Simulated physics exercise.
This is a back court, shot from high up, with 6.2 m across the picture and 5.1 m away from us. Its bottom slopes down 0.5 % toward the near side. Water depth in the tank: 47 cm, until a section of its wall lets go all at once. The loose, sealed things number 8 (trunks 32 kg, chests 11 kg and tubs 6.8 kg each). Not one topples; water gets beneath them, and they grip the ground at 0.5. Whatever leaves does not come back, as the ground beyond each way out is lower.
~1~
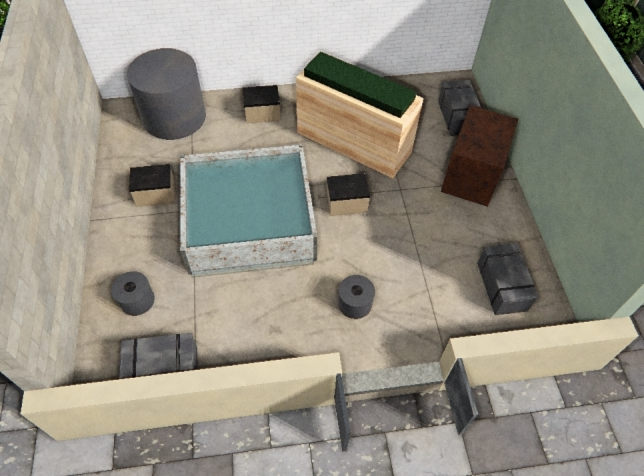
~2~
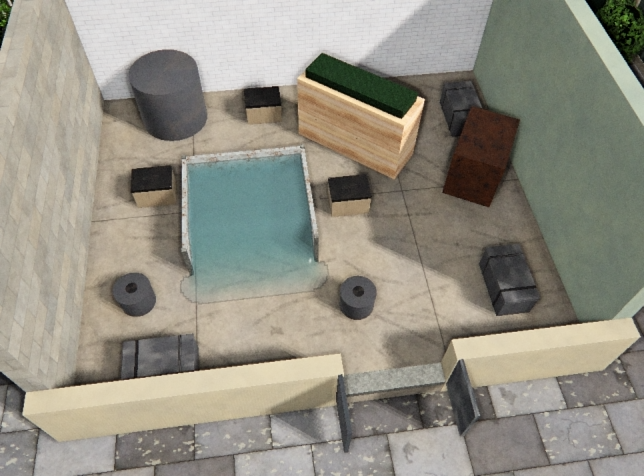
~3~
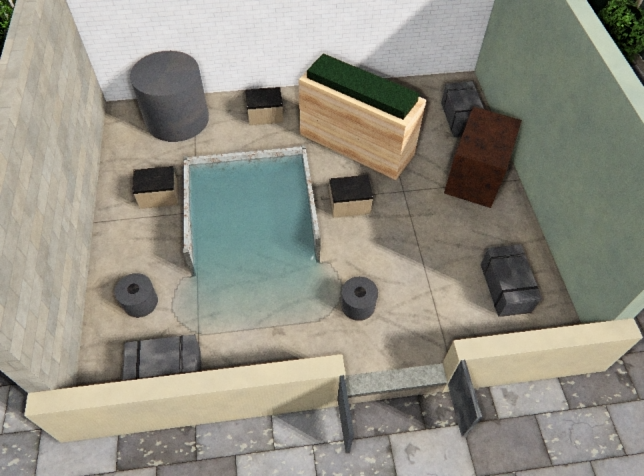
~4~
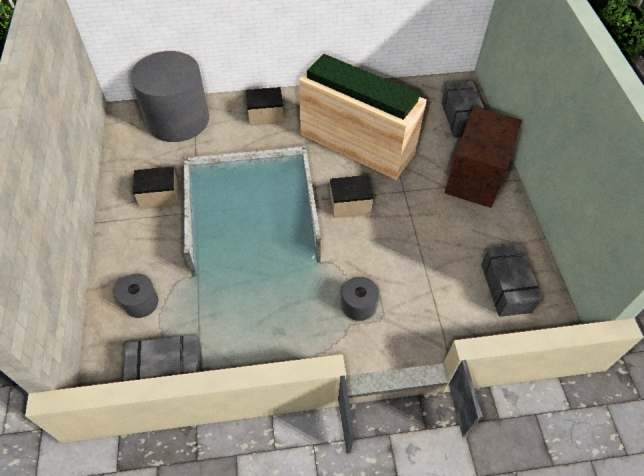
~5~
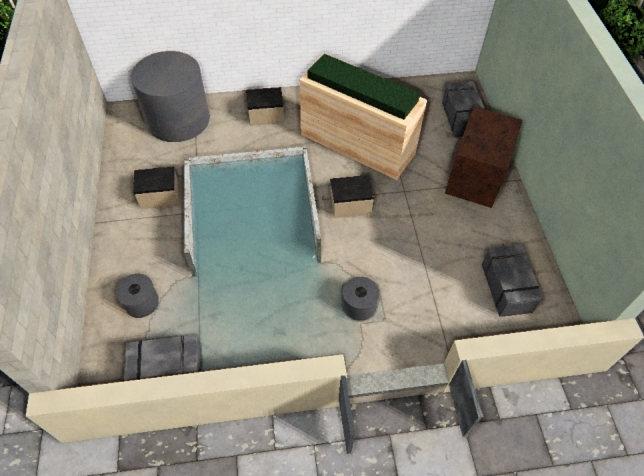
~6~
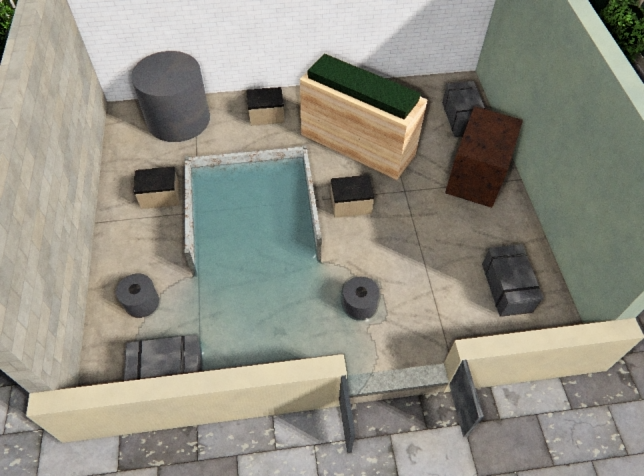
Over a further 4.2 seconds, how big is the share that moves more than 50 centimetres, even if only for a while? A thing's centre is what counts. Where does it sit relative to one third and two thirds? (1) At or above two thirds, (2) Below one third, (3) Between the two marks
Answer: 3.
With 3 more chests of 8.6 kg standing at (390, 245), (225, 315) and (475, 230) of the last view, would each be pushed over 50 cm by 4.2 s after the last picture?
In that order: Less, past it, short of it.
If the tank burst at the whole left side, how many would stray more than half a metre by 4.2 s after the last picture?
In that case the number is 3.
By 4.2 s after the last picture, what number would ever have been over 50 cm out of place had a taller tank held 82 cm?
Then 5.
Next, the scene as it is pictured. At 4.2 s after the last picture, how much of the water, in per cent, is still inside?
Around 84 % of the water.
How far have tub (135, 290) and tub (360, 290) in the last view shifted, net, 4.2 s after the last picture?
Distances: 200 cm; 200 cm.
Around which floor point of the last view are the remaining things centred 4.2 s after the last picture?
Averaged position, last view: Near pixel (312, 182).
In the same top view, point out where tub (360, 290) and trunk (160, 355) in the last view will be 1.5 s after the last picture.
Somewhere around (422, 298) and (102, 356).
Then, 0.4 s after the last picture 0 of 8 are over 50 cm from their spots; 0 afloat.
Then, 1.5 s after the last picture 2 of 8 are over 50 cm from their spots; 1 afloat.
Then, 2.8 s after the last picture 3 of 8 are over 50 cm from their spots; 2 afloat.
Then, 4.2 s after the last picture 4 of 8 are over 50 cm from their spots, and 4 have been at some point; 2 afloat.
